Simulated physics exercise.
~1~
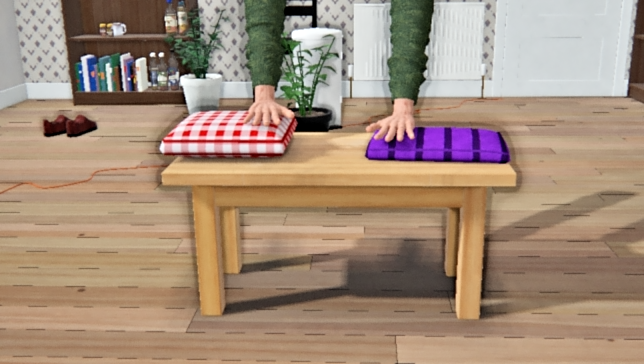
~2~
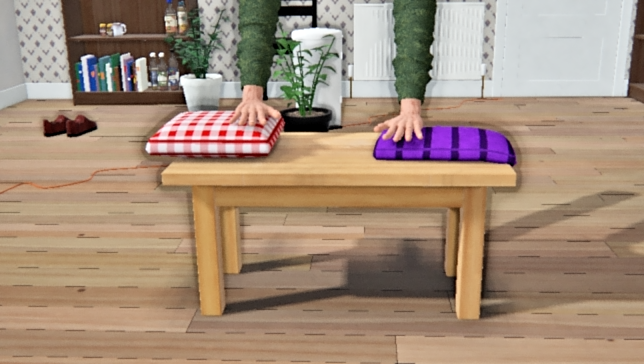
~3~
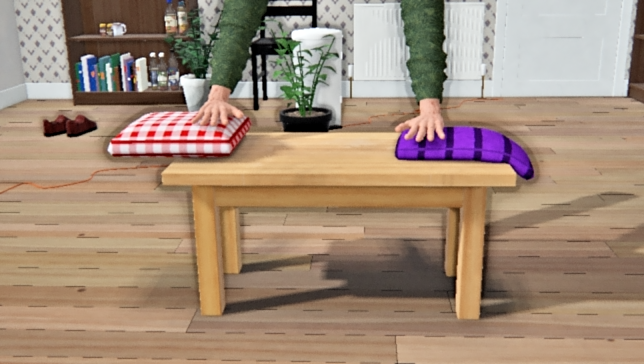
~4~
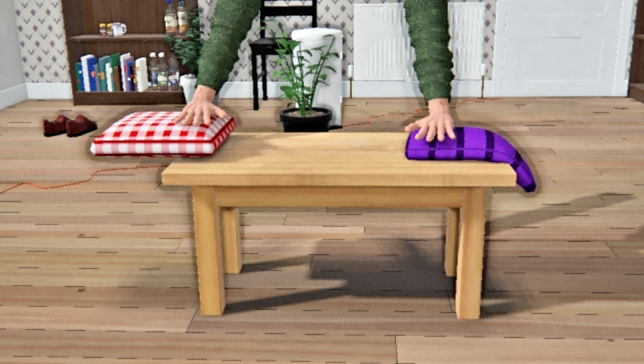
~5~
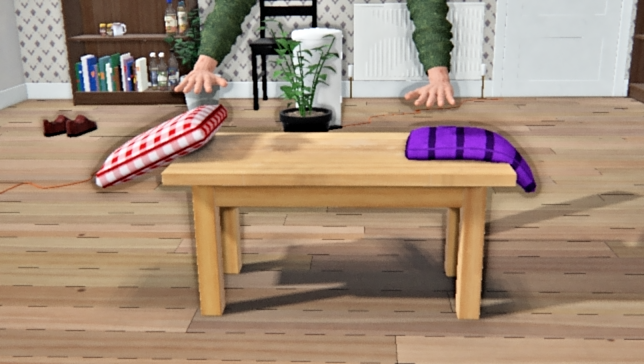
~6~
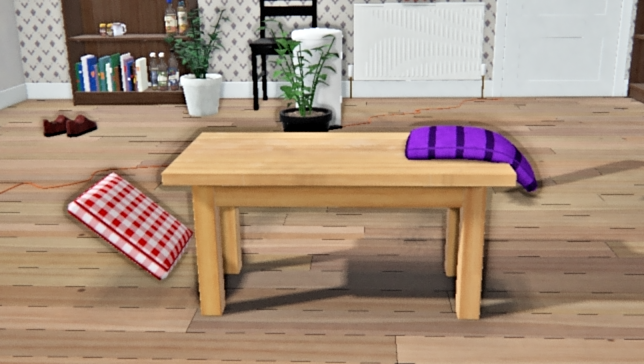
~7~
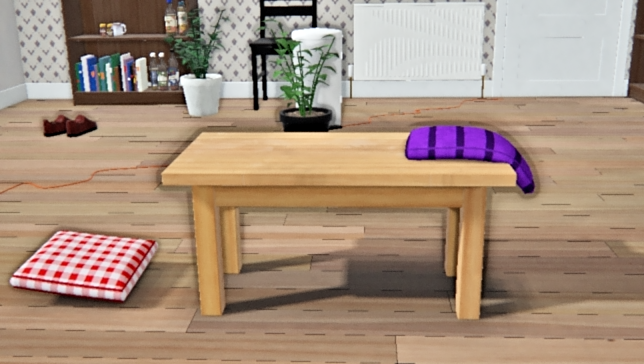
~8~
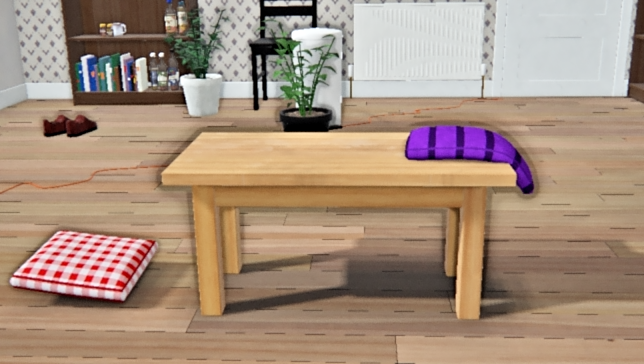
A red checked cushion tipped off the left end of a wooden bench and landed on the floor after two hands slid it outward and let go, while the purple folded blanket they had pushed right stayed draped over the other end.
